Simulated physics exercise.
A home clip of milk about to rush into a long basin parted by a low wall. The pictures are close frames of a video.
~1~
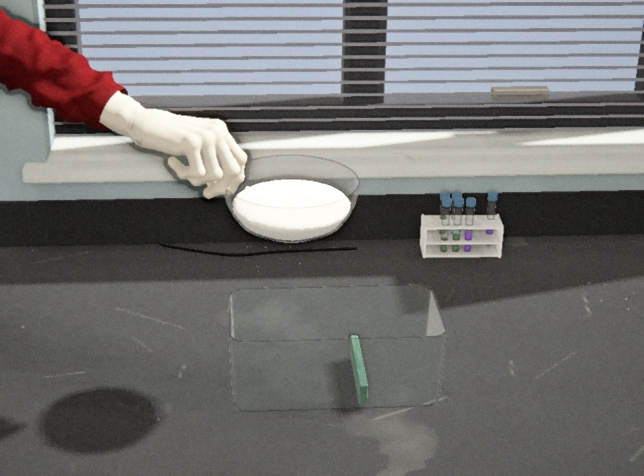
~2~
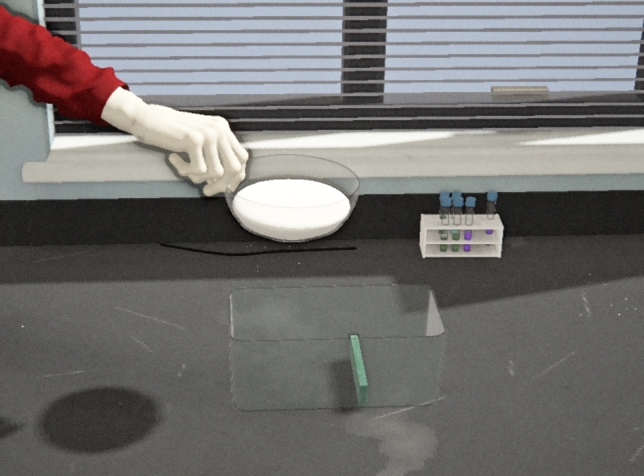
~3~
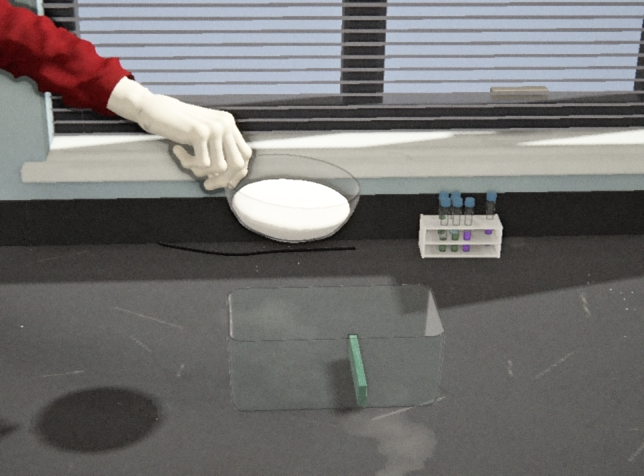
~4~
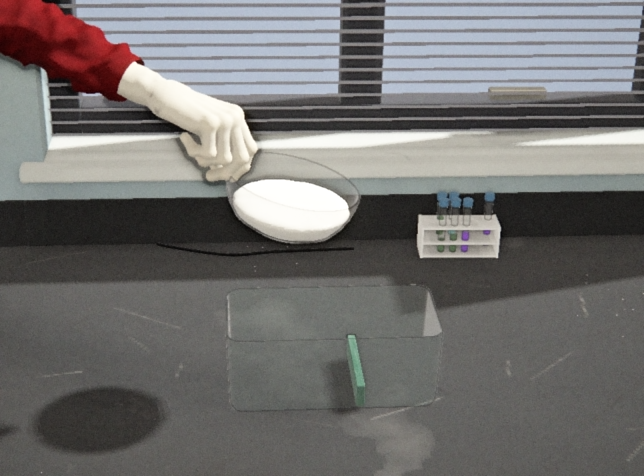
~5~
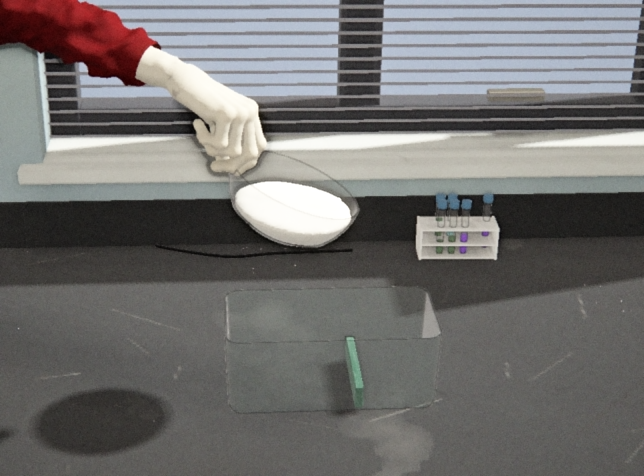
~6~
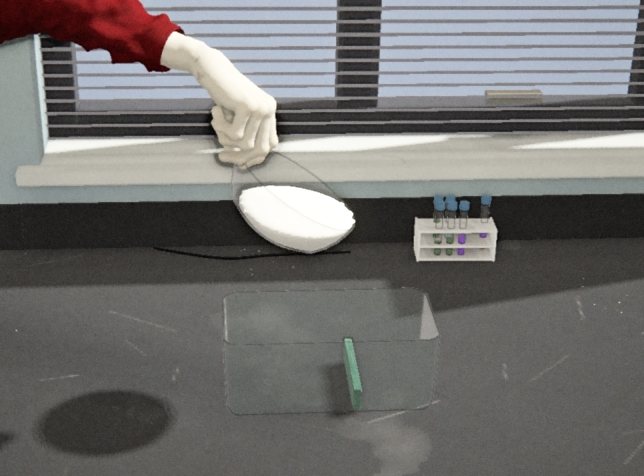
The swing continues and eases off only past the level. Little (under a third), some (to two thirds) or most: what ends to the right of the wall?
It comes to between a third and two thirds.
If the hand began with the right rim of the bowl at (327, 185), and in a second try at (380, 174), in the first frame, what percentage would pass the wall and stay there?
The first gives 35 %, the second 60 %.
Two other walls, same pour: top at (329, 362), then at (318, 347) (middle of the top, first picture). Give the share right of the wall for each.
Near 70 % and 85 %.
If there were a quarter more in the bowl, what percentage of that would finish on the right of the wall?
About 50 per cent.
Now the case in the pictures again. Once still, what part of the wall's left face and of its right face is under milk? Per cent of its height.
Left about 20, right about 70.
A moment on, the bowl is tipped on its side and 11 per cent is still to pour, 0 is left of the wall and 32 right of it.
Next, the bowl is tipped on its side and 1 per cent is still to pour, 21 is left of the wall and 59 right of it.
Then the bowl is tipped on its side and 0 per cent is still to pour, 34 is left of the wall and 59 right of it.
Later the bowl is tipped on its side and 0 per cent is still to pour, 37 is left of the wall and 57 right of it.
At rest 37 per cent lies left of the wall, 57 right of it and 6 outside.
